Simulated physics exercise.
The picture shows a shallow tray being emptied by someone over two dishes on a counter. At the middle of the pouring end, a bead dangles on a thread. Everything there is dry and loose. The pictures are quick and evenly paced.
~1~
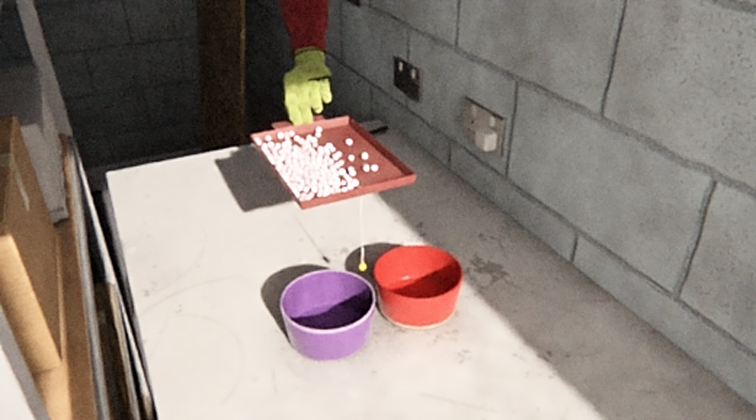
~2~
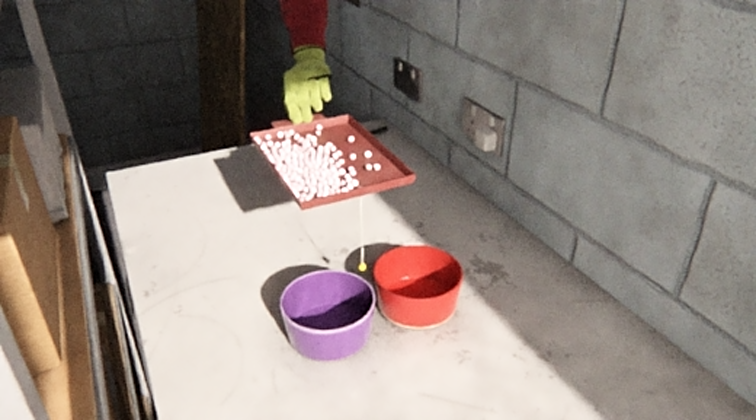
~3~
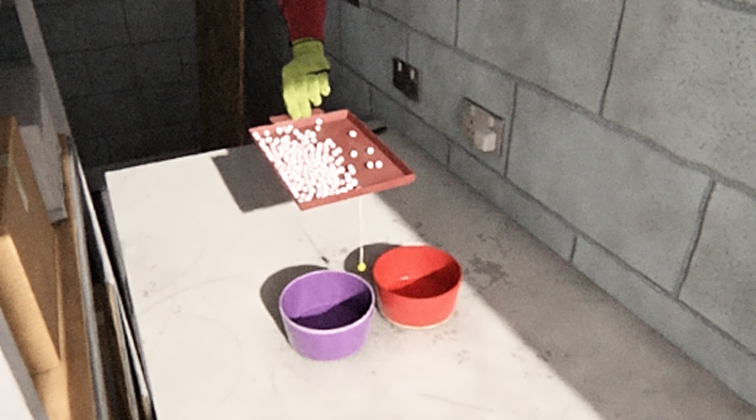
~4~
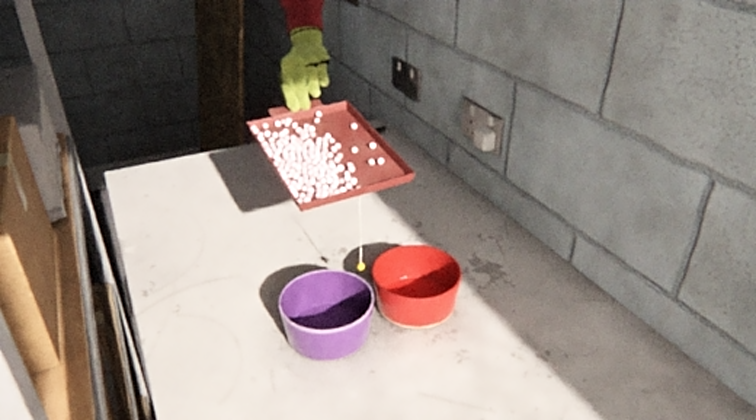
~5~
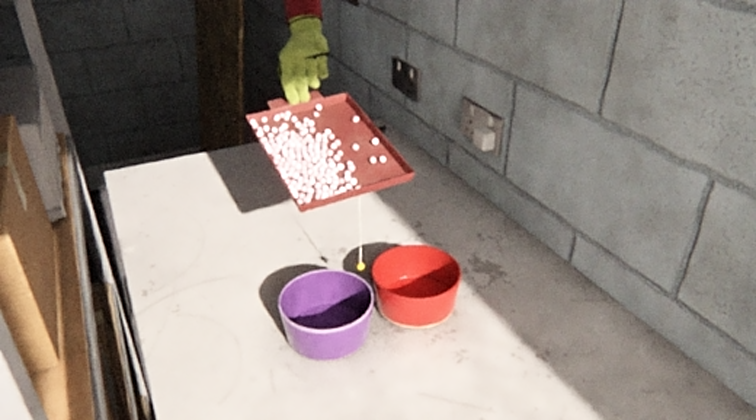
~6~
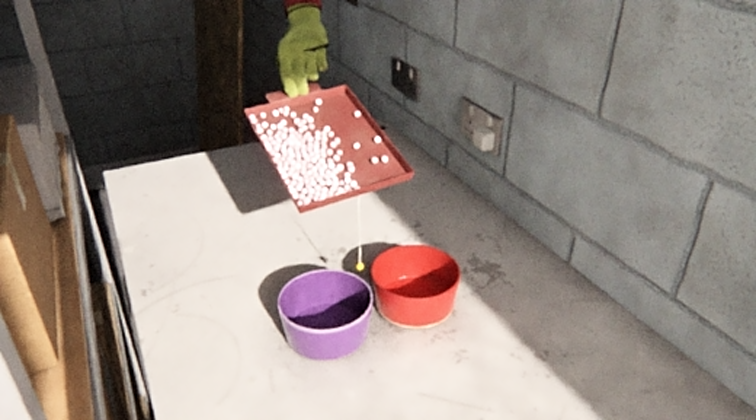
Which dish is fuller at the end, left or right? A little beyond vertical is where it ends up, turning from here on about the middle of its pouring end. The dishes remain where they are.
The left dish.
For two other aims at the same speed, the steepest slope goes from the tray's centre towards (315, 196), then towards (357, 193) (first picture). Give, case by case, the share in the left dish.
About 100 %, then 60 %.
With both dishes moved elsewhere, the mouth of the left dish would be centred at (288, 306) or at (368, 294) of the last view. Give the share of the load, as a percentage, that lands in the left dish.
Around 70 and then 40 per cent.
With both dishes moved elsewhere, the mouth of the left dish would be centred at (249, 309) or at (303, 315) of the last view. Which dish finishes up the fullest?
On the first go the right-side one comes out on top, and on the second go the left-side one.
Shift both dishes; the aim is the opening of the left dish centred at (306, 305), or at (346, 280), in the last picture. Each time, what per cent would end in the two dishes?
Around 100 percent the first time, around 60 percent the second.
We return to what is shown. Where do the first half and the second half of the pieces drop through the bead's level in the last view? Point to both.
Early half (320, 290), late half (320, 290).
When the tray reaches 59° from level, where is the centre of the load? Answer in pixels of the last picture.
Near the pixel (321, 191).
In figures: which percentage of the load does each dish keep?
Final share: Left dish at 100 per cent, right dish at 0 per cent.
Just after the last frame, tray tipped steeply; the larger part on the tray; about a tenth in the left dish; about a tenth in the air.
A moment on, tray tipped right over; just a few on the tray; the larger part in the left dish; just a few outside both; about a tenth in the air.
Further on, tray tipped past a quarter turn; almost all in the left dish; just a few outside both.
When it is over, tray tipped past a quarter turn; almost all in the left dish; not one in the right dish; just a few outside both.
